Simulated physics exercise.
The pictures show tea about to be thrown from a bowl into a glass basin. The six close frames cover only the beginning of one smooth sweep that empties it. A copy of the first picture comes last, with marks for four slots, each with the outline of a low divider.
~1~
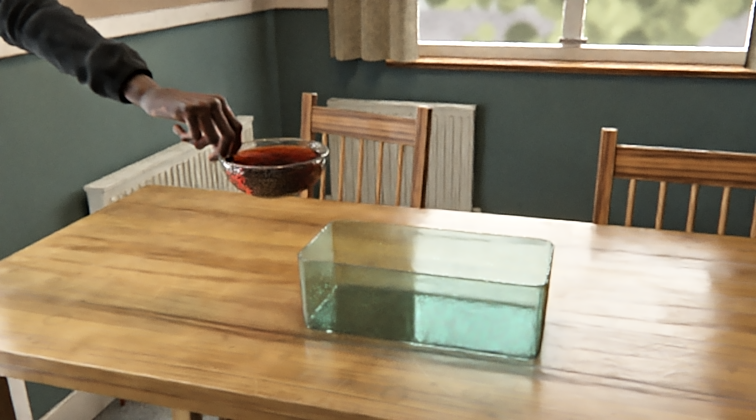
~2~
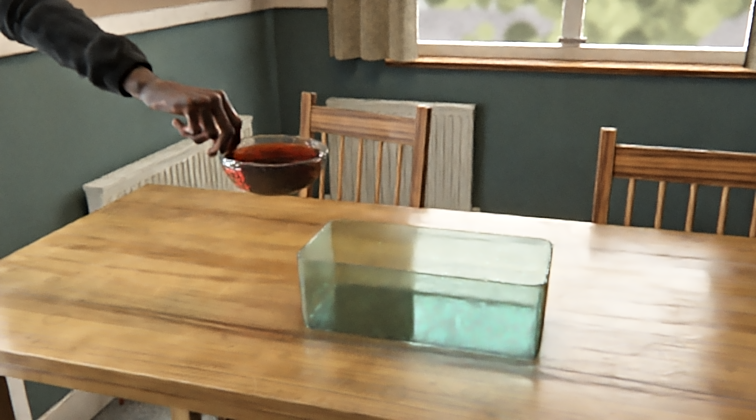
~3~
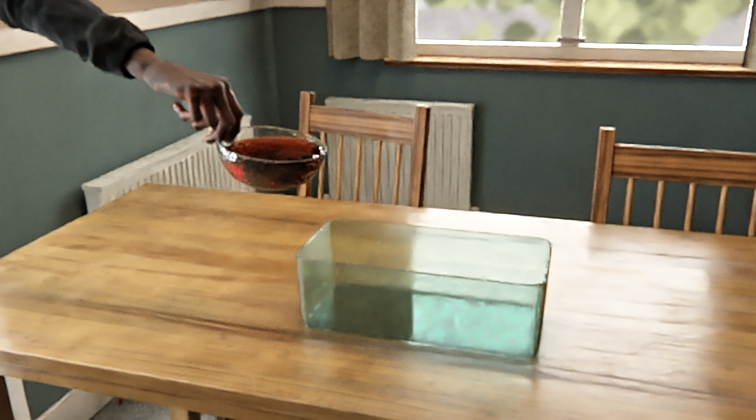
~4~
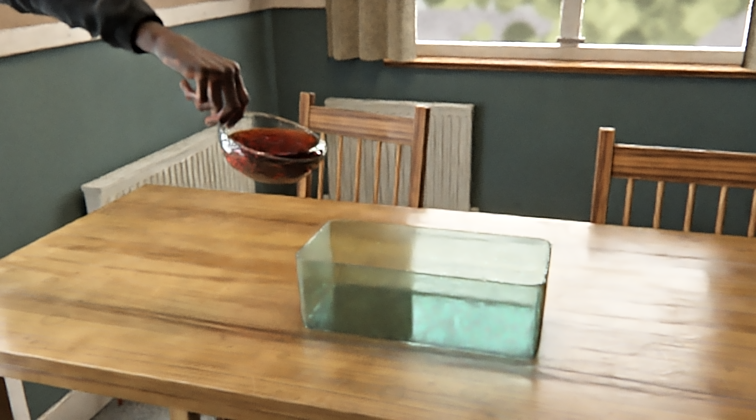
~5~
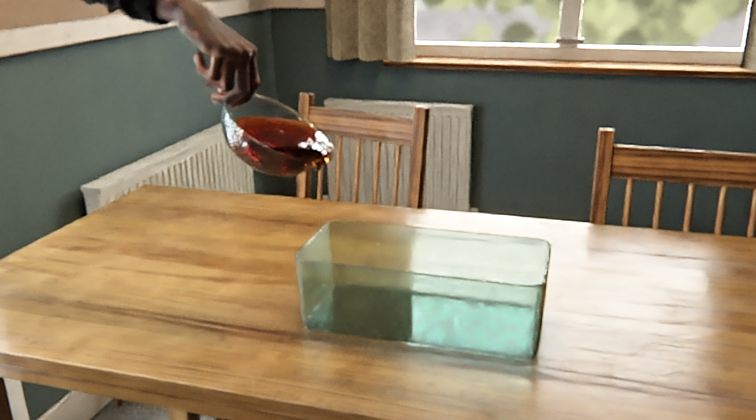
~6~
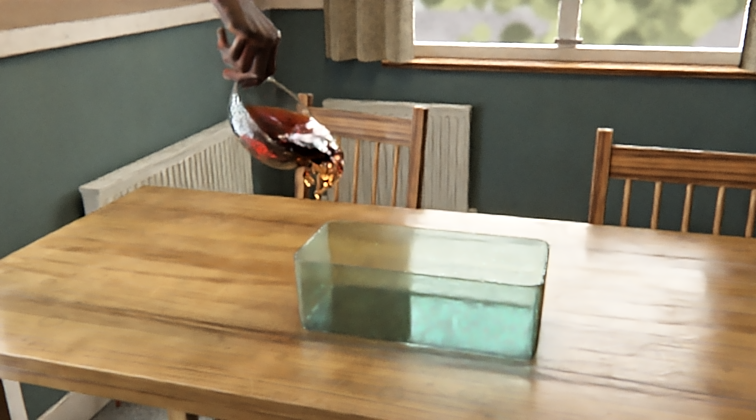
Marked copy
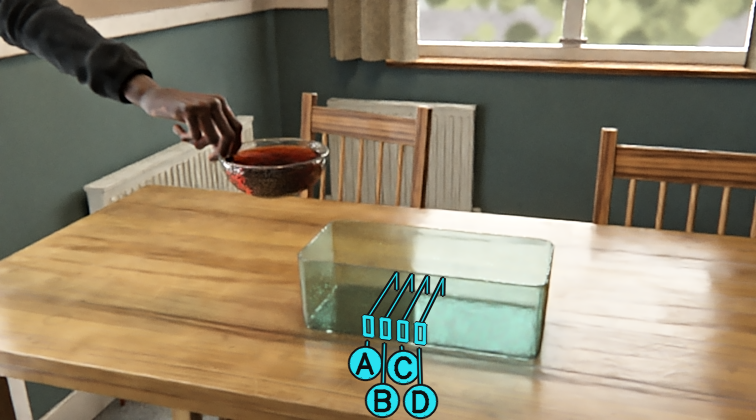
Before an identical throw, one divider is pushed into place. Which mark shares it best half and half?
Go for C.
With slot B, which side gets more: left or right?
The right one.
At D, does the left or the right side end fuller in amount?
More ends on the left.
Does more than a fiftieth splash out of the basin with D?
Yes.
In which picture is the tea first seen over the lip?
In picture 4.
In cyan, A at (367, 341); B at (384, 343); C at (401, 346); D at (419, 349).
If A is chosen, about 19 % ends left of the wall and 78 % right of it.
If B is chosen, about 27 % ends left of the wall and 71 % right of it.
If C is chosen, about 54 % ends left of the wall and 43 % right of it; 3 % is lost outside.
If D is chosen, about 70 % ends left of the wall and 21 % right of it; 9 % is lost outside.
